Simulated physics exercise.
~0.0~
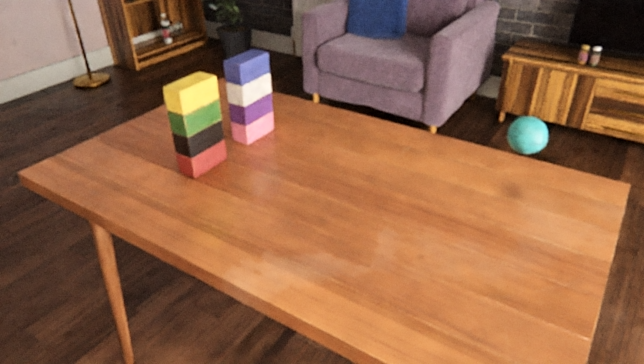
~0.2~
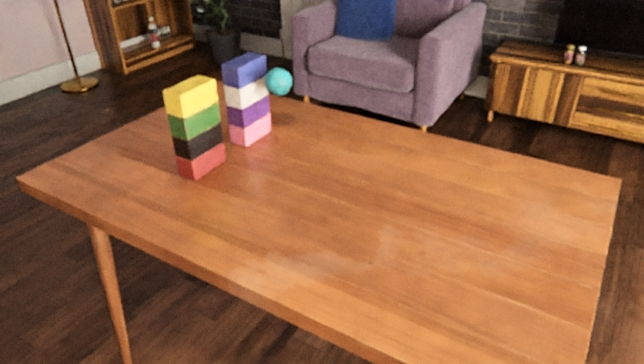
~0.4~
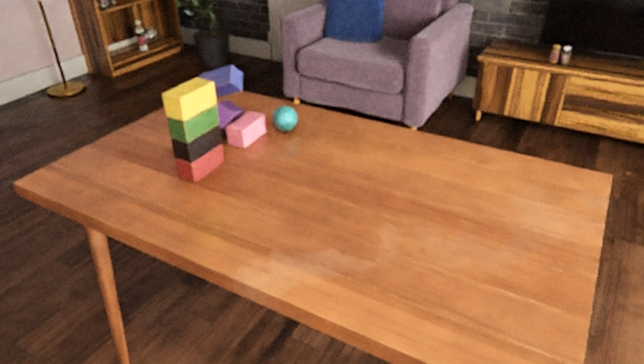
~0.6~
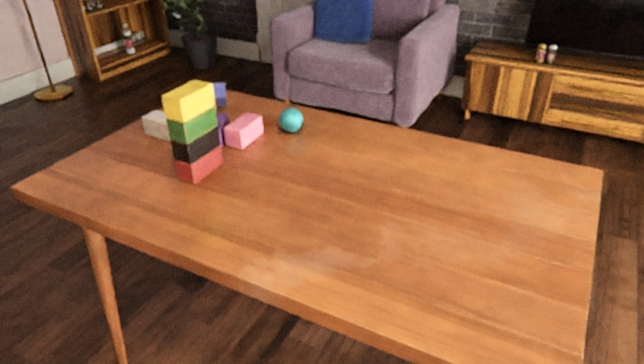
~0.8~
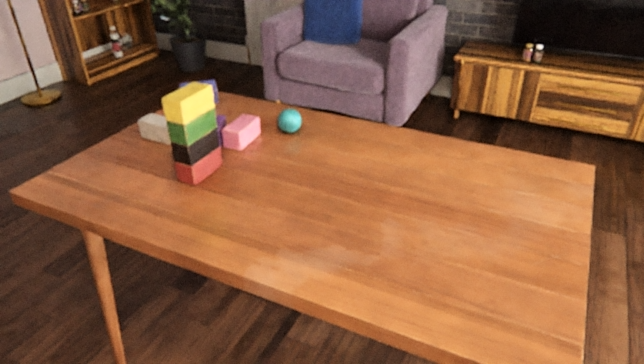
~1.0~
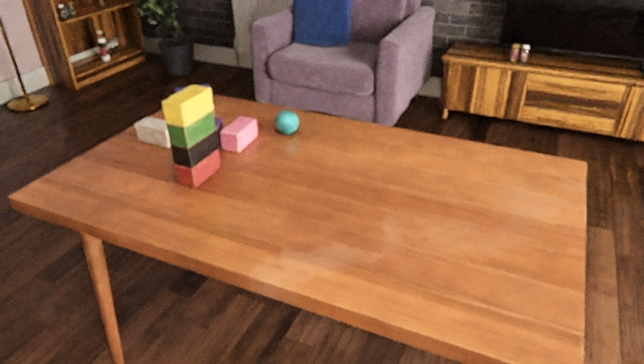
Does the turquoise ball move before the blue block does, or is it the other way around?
The turquoise ball moves first, flying left toward the stacks while the blue block is still in place. The blue block only starts to tip and drop afterward.
